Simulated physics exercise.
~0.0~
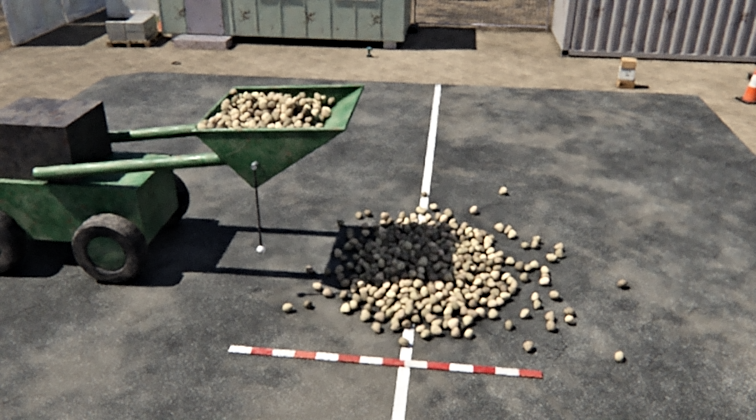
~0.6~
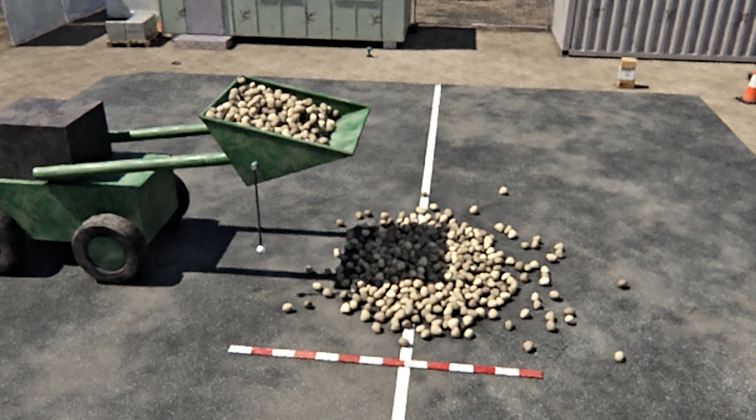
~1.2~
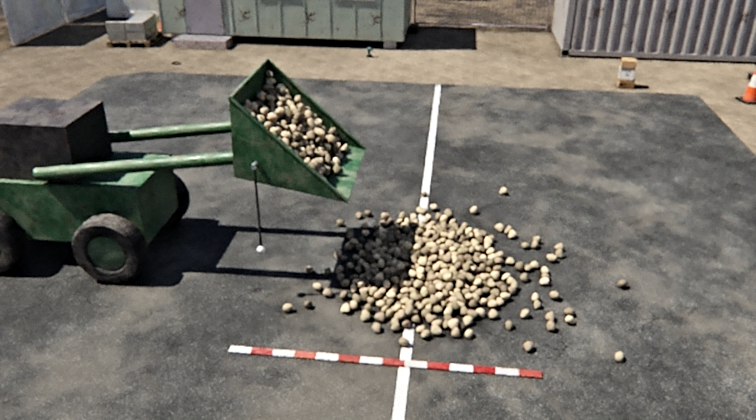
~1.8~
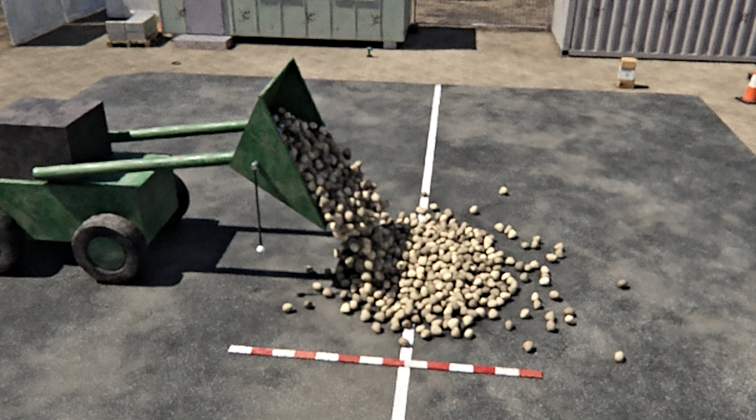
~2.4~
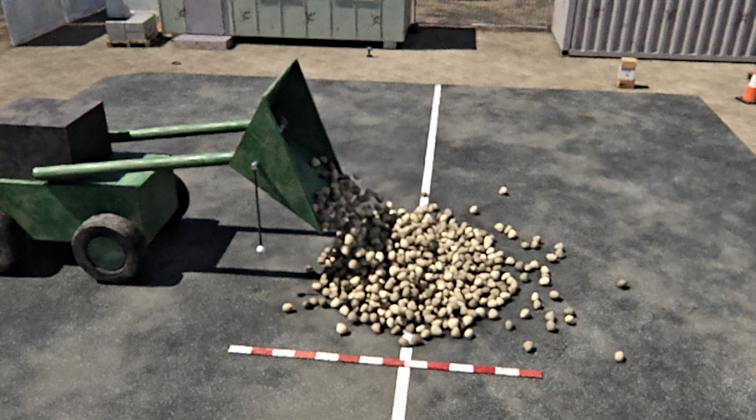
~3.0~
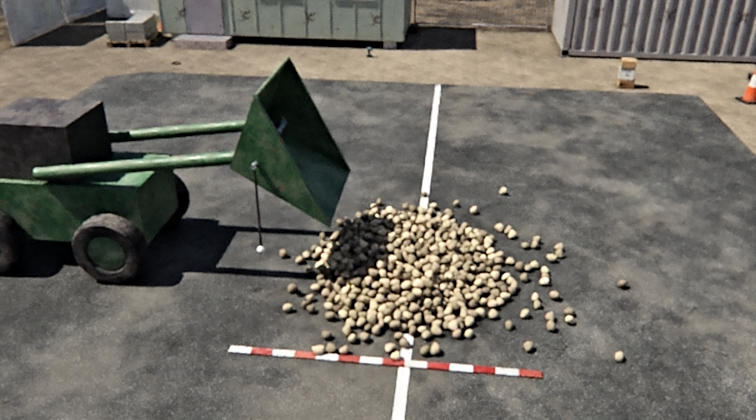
On a paved yard, a green loader tips its bucket, pouring round stones onto a loose pile across a white line.
